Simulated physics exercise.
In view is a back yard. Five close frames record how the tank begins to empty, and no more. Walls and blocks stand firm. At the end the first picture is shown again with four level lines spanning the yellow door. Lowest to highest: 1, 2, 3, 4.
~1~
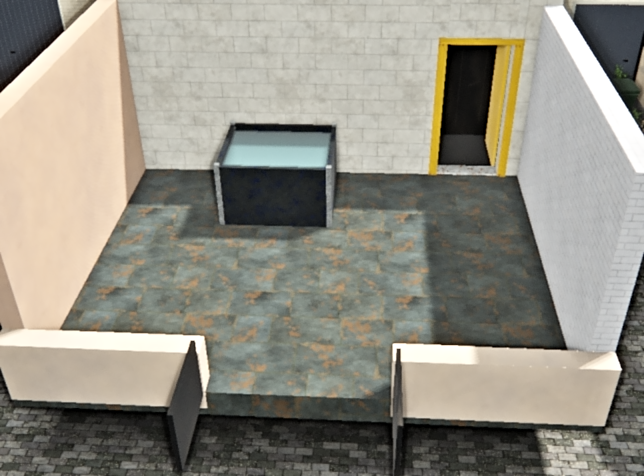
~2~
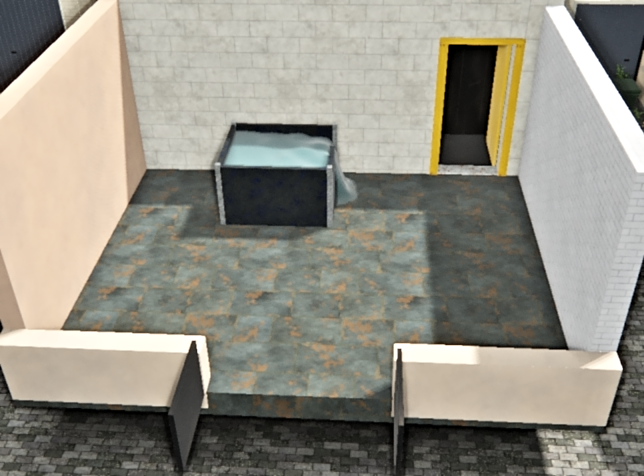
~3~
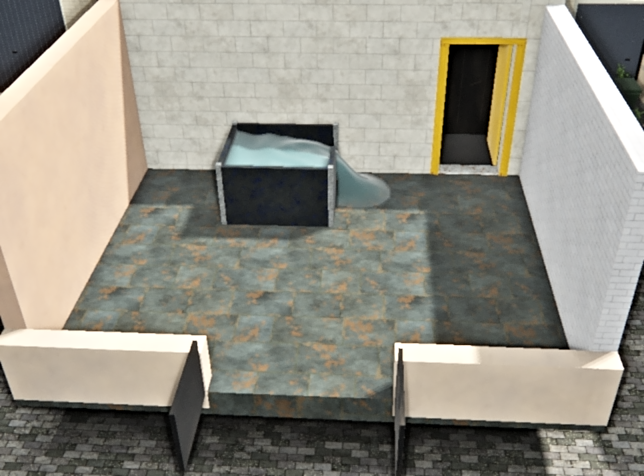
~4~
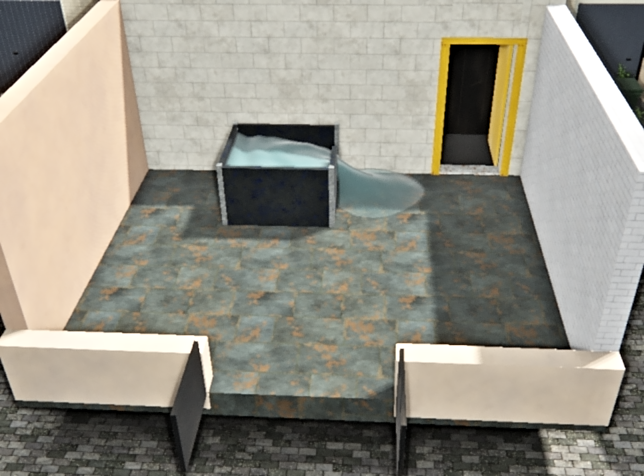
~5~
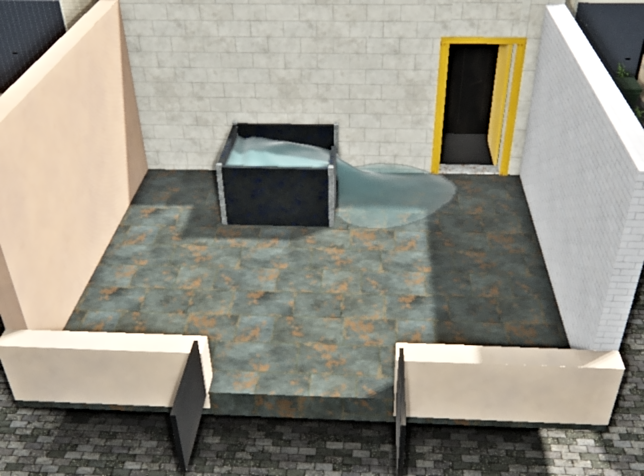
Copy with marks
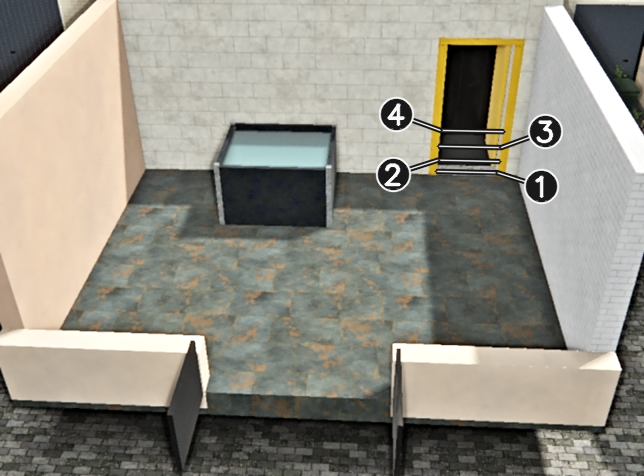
In a walled back yard with an open gate, water in a dark square tank stirred and poured over its right side, then spread across the paving in a widening puddle toward the yellow doorway.
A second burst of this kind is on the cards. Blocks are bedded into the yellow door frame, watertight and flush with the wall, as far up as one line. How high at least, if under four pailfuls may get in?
Line 2.
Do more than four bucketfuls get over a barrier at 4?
No, that is safe.
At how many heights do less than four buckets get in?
Three of the four.
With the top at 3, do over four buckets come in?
No, not at all.
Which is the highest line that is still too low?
That would be 1.
On the marked copy, 1 at (467, 172); 2 at (468, 160); 3 at (470, 146); 4 at (471, 131); from the bottom up 1, 2, 3, 4.
For line 1, about 15 bucketfuls get in.
For line 2, a splash gets over, under a bucket.
For line 3, nothing gets over.
For line 4, nothing gets over.
